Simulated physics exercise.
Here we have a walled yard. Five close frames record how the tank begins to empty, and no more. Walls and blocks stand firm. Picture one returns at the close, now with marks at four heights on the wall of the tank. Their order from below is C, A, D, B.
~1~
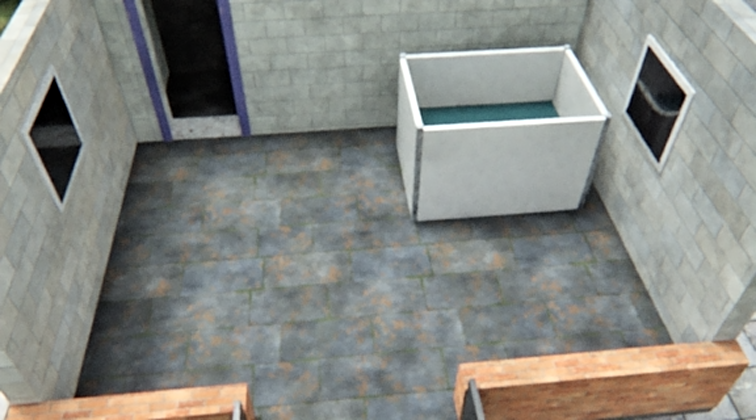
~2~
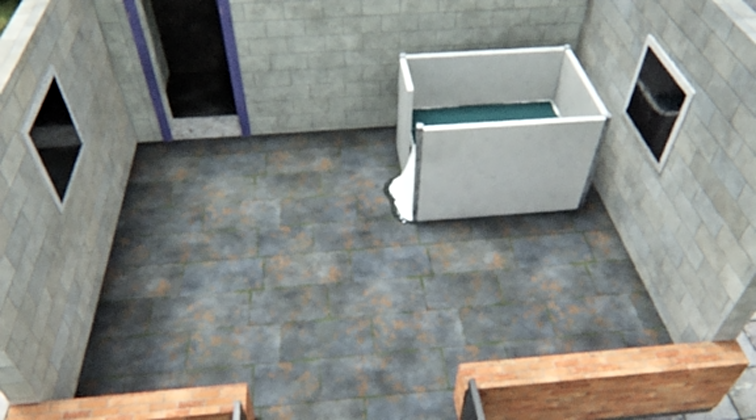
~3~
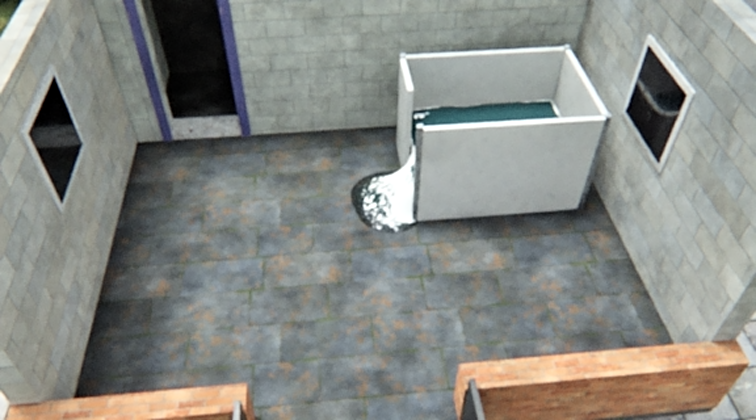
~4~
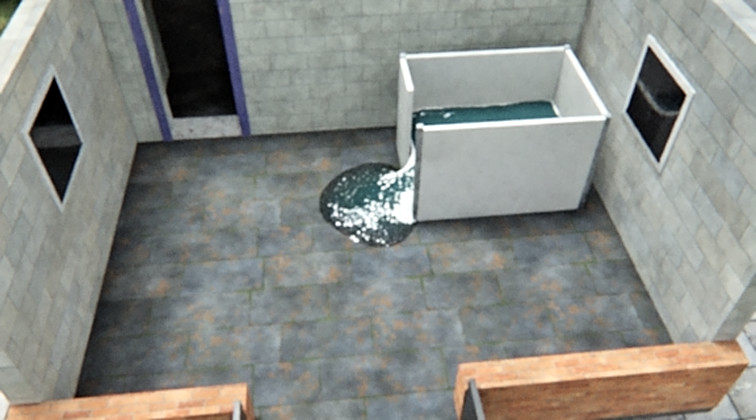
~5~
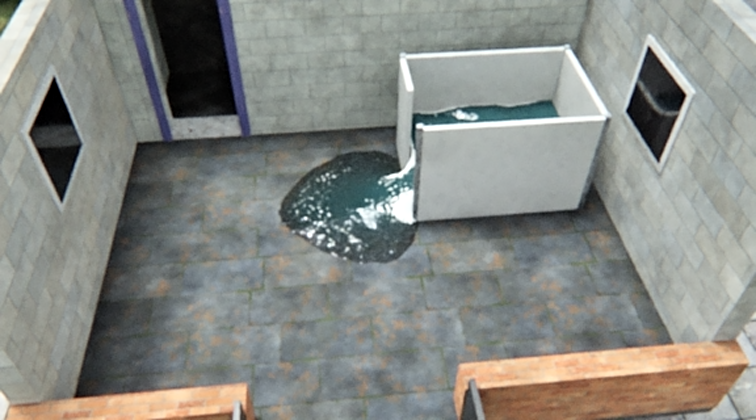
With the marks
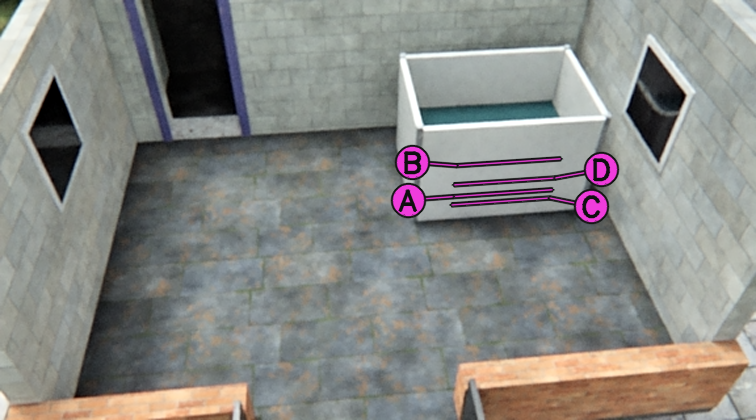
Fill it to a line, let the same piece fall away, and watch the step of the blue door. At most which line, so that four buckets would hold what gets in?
Level B.
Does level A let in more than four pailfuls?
No, not at all.
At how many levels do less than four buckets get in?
All of the four.
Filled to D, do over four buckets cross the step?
No, that is safe.
On the marked copy, A at (502, 193); B at (508, 162); C at (501, 201); D at (505, 181); from the bottom up C, A, D, B.
If A is chosen, nothing gets over.
If B is chosen, a bucket or two gets in.
If C is chosen, nothing gets over.
If D is chosen, nothing gets over.
